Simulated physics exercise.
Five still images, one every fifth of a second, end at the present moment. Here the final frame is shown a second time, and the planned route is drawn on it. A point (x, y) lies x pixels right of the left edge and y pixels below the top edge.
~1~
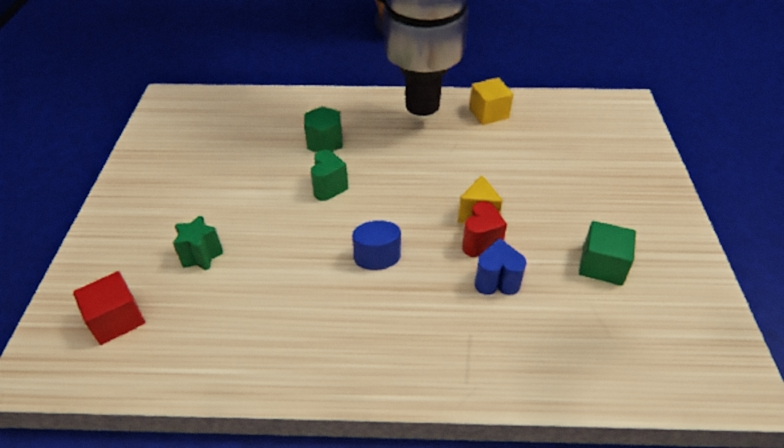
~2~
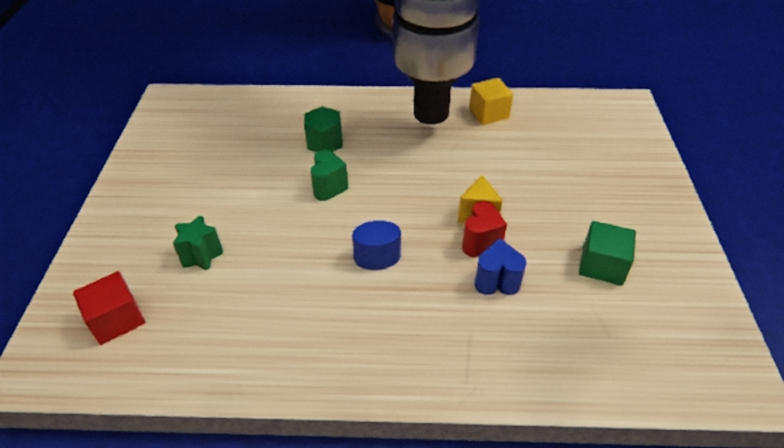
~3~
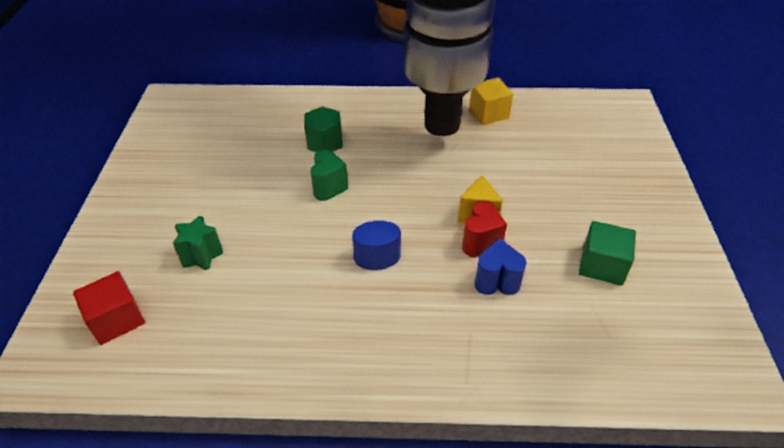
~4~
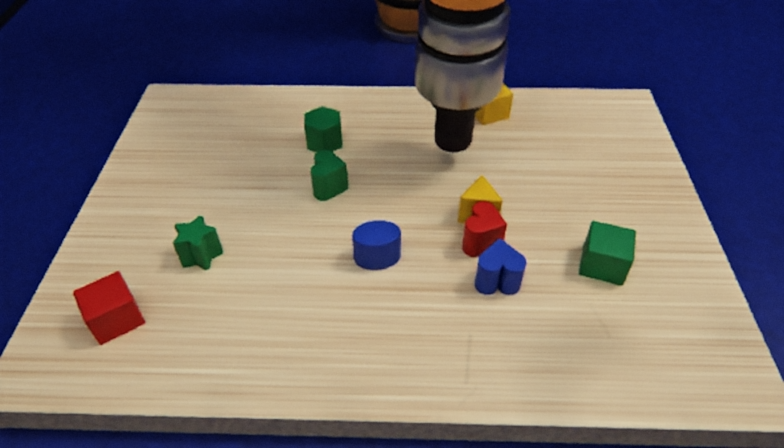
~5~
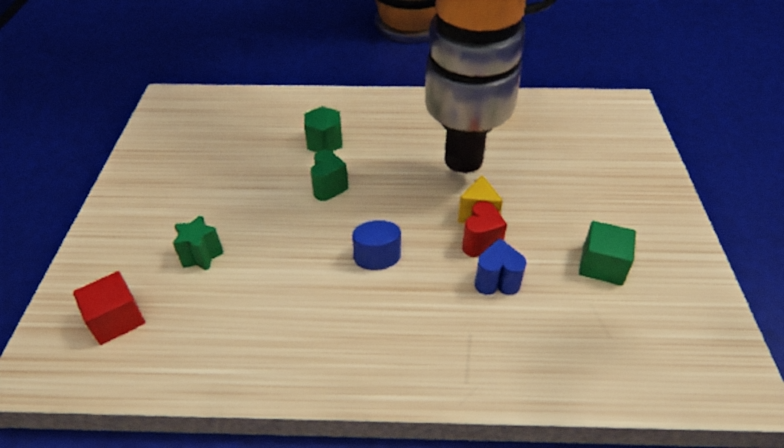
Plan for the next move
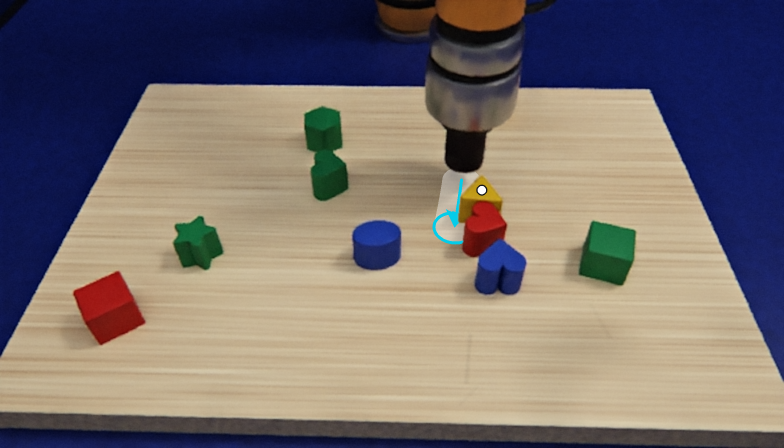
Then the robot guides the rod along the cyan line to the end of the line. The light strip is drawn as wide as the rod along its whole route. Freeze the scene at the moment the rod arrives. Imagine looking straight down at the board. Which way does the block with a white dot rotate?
Top view: Counterclockwise.
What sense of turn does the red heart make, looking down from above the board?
Looking down: Clockwise.
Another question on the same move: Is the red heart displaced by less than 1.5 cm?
Short answer: Yes.
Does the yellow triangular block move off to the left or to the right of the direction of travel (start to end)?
Toward the left.
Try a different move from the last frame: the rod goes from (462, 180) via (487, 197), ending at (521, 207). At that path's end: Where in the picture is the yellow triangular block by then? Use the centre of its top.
It sits at (506, 200).
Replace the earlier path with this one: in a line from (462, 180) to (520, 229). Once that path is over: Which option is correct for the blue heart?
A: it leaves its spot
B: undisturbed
That would be B.
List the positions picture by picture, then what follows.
Rod tip (422, 107); block tops, yellow triangular block (482, 190); red heart (485, 217); blue heart (502, 257), in the first picture.
Rod (431, 115); blocks unchanged, in the second picture.
Rod (442, 126); blocks unchanged, in the third picture.
Rod (453, 142); blocks unchanged, in the fourth picture.
Rod (463, 162); yellow triangular block (482, 190); red heart (485, 217); blue heart (502, 257), in the fifth picture.
Path on the board, from (462, 180) to (454, 228); the dot is on the yellow triangular block.
The first path, step by step. Halfway along, rod (460, 185); yellow triangular block (490, 193), turned 15° clockwise.
At the end, rod (456, 209); yellow triangular block (495, 197), turned 20° anticlockwise; red heart (490, 224), turned 30° clockwise; blue heart in place.
